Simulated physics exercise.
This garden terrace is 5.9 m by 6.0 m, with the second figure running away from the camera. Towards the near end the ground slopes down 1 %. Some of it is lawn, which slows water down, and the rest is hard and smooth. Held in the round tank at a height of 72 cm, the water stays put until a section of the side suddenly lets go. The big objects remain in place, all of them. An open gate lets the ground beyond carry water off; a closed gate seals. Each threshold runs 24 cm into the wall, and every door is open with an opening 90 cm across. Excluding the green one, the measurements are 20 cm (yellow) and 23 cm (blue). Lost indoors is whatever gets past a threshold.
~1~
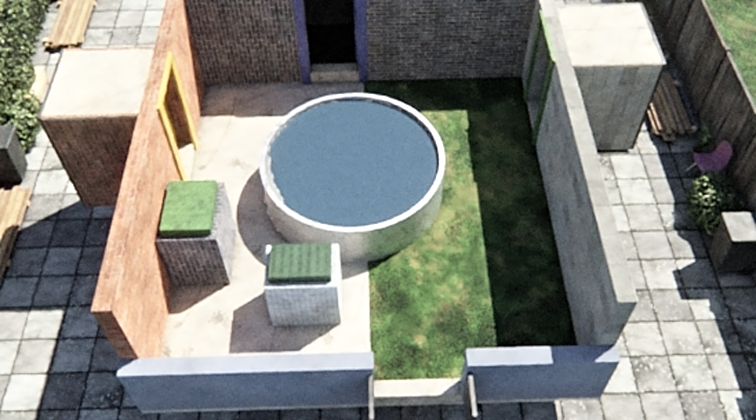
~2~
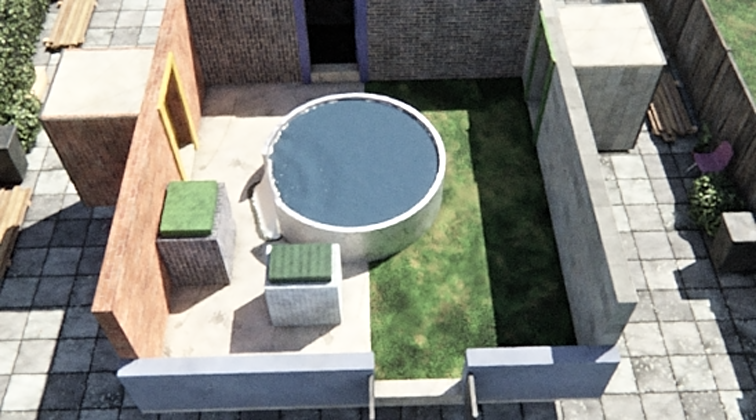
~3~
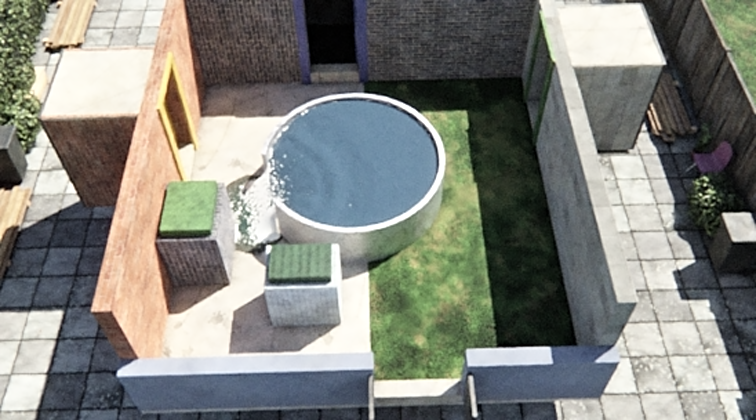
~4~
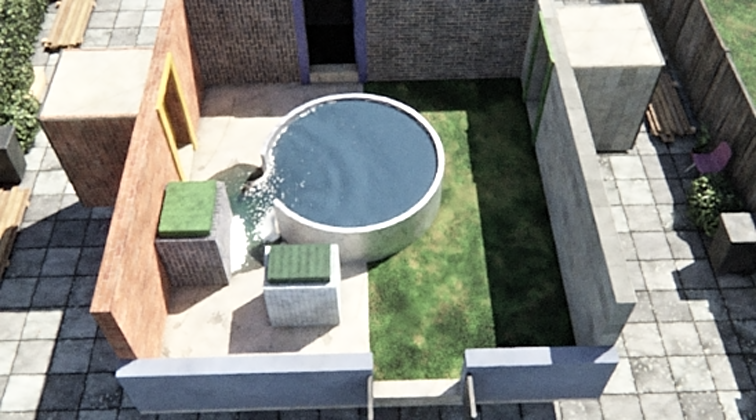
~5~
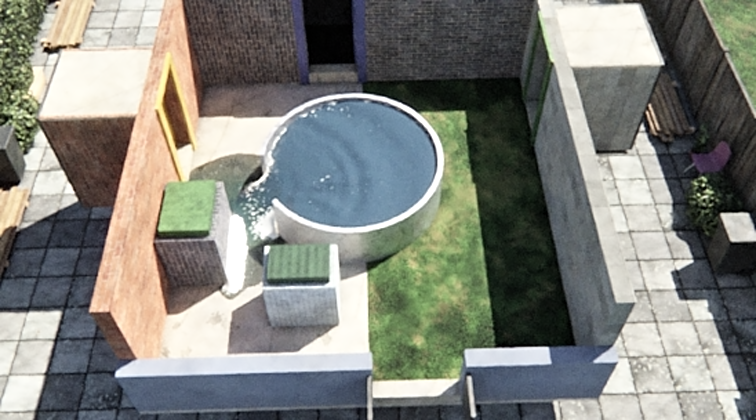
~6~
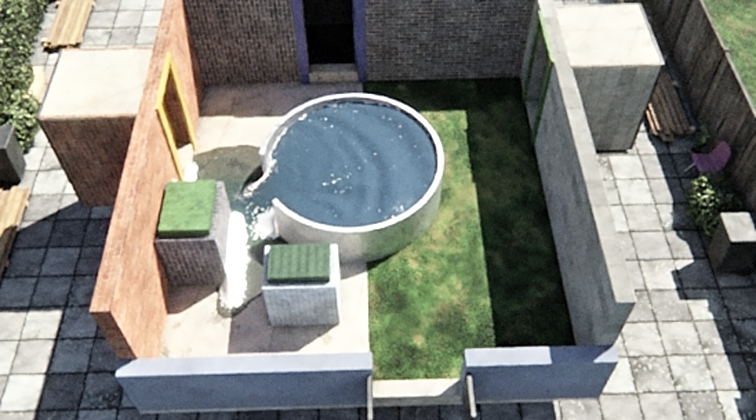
We see a round tank of water in a walled garden terrace as a gap opens in its left side and water pours out, spreading across the smooth pale floor and running between two blocks with green tops.
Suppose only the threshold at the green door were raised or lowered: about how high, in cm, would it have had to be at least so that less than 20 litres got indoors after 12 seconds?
It would have had to be about 13 cm high.
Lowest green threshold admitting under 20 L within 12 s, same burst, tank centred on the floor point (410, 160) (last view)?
Roughly 10.0 cm is needed.
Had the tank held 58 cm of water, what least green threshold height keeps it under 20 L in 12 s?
9.5 cm.
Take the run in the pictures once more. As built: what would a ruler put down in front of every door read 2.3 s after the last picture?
Yellow door 28 cm, green door 0 cm, blue door 13 cm.
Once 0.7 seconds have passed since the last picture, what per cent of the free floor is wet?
Roughly 25 percent of the floor.
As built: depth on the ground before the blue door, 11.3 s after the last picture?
Depth: Near 8.5 cm.
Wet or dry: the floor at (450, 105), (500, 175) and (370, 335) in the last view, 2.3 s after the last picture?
Untouched; untouched; soaked.
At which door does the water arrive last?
I'd go with the green door.
Then, 0.7 s after the last picture water covers 25 % of the floor, deepest (60 cm) near (193, 227); it has not reached the green door.
Then, 2.3 s after the last picture water covers 55 % of the floor, deepest (40 cm) near (204, 227); it has not reached the green door.
Then, 11.3 s after the last picture water covers 100 % of the floor, deepest (16 cm) near (339, 381); 11 cm at the green door, 176 litres in over its 6 cm threshold.
At the green door as built, the water peaked near 15 cm, 6.5 s after the last picture.
With a threshold of 11.5 cm, 39 litres would have come in within the 12 s; with 15.5 cm, 4 litres. So under 20 litres takes about 13 cm.
